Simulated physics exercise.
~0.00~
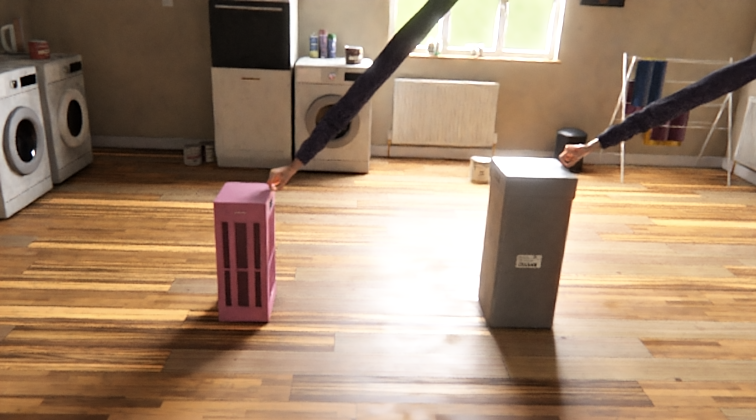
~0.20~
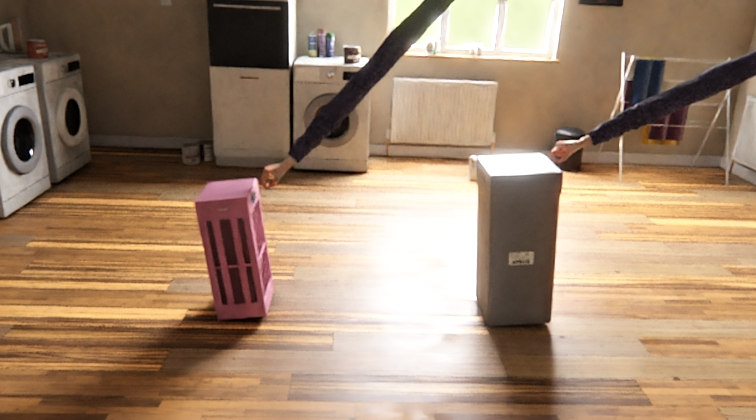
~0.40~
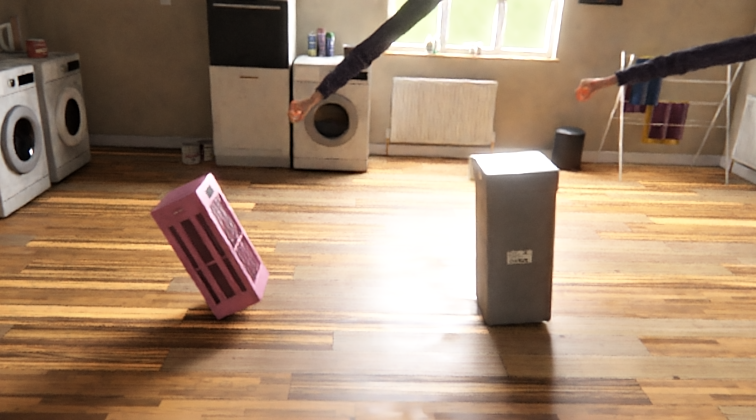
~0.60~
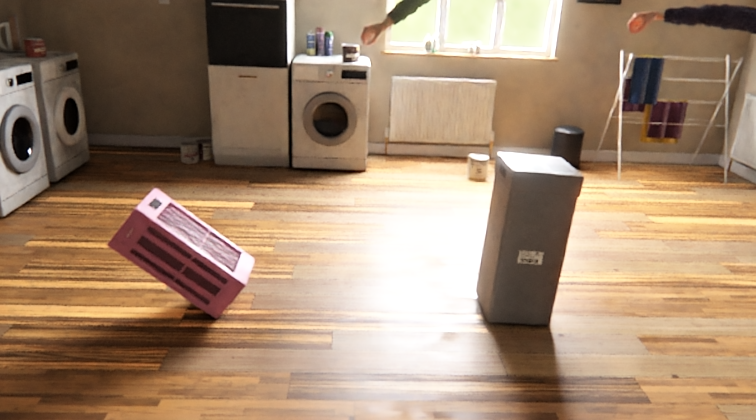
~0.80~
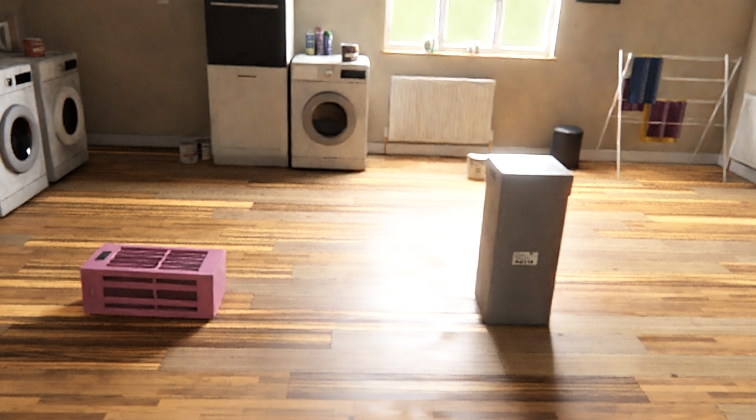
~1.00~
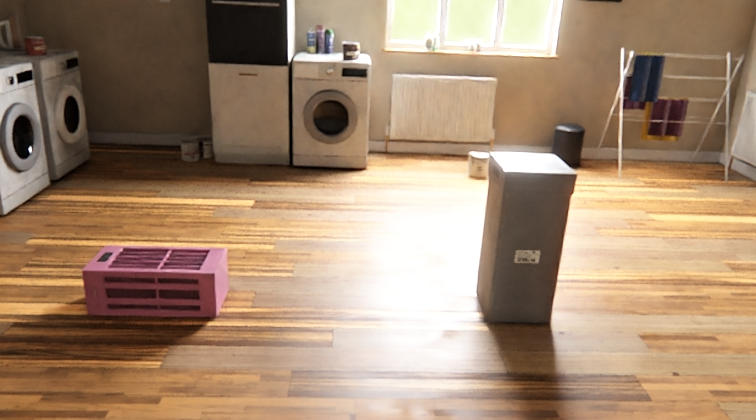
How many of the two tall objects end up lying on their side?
One of them does. The pink crate ends on its side, while the grey tote is standing.
In a laundry room, two hands push a pink crate, which topples left, and a grey tote, which stays upright.
